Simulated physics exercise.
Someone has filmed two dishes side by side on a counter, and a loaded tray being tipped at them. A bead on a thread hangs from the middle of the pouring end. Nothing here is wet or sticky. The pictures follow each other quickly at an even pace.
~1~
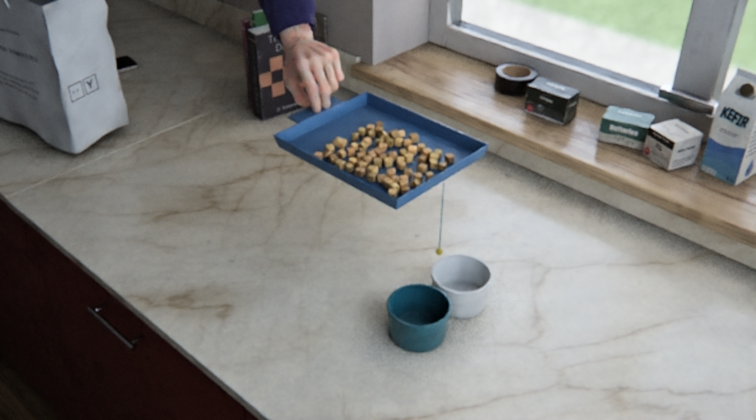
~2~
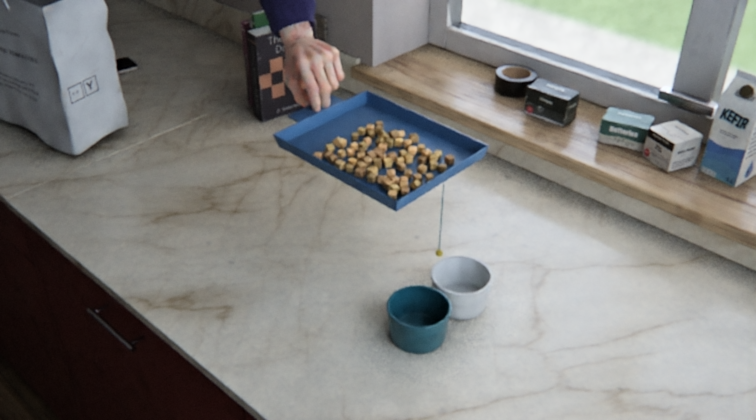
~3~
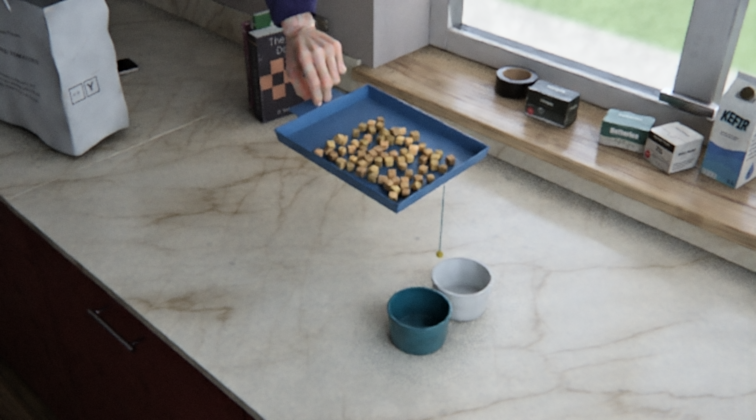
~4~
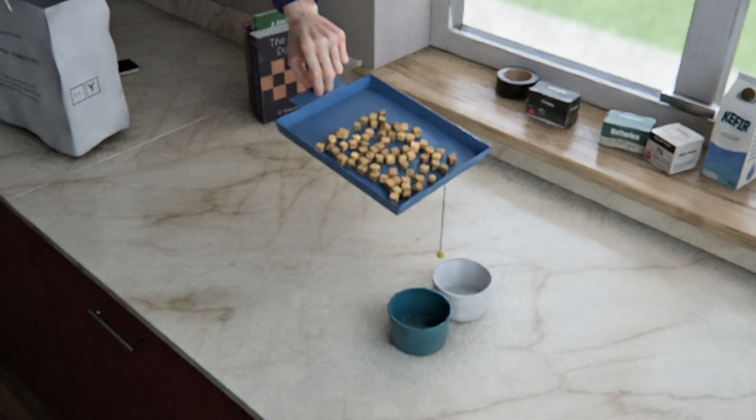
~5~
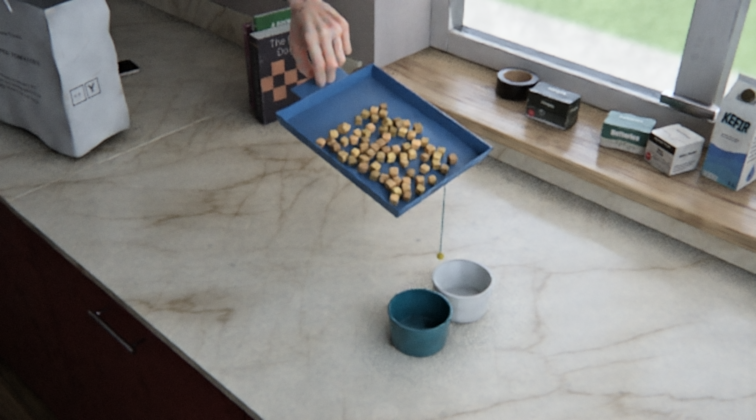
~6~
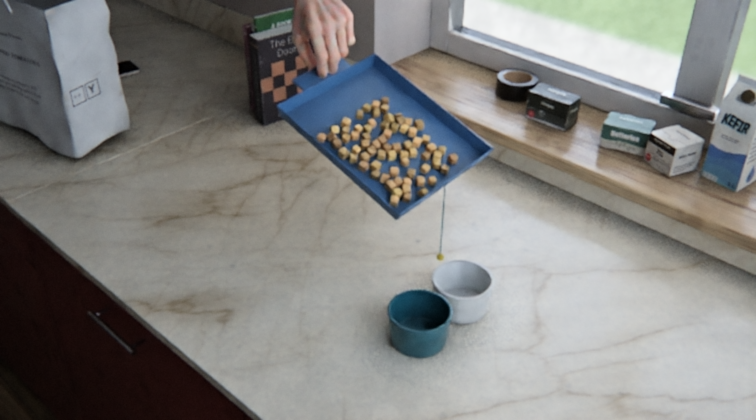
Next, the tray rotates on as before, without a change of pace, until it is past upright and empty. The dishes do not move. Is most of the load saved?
The two hold the larger part of the load.
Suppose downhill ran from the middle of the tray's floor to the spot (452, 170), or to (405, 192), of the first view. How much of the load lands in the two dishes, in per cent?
In turn 20 and 50 in a hundred.
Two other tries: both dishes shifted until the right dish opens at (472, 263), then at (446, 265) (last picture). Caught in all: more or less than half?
In turn: The smaller part; below a half.
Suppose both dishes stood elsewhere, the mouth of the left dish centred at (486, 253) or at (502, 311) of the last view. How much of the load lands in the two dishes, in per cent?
Near 0 % and 10 %.
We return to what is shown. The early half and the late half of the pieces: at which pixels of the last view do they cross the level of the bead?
At about (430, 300), then at (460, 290).
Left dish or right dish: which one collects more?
It is the left one.
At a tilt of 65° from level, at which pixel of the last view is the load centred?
Roughly at (417, 171).
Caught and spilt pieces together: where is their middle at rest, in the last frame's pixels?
Close to (434, 333).
Soon, tray tipped steeply; all on the tray.
A while on, tray tipped past a quarter turn; nearly all on the tray; a stray few in the air.
Towards the end, tray tipped past a quarter turn; about half in the left dish; about a quarter in the right dish; about a third outside both.
Finally, tray tipped past a quarter turn; about half in the left dish; about a quarter in the right dish; about a third outside both.
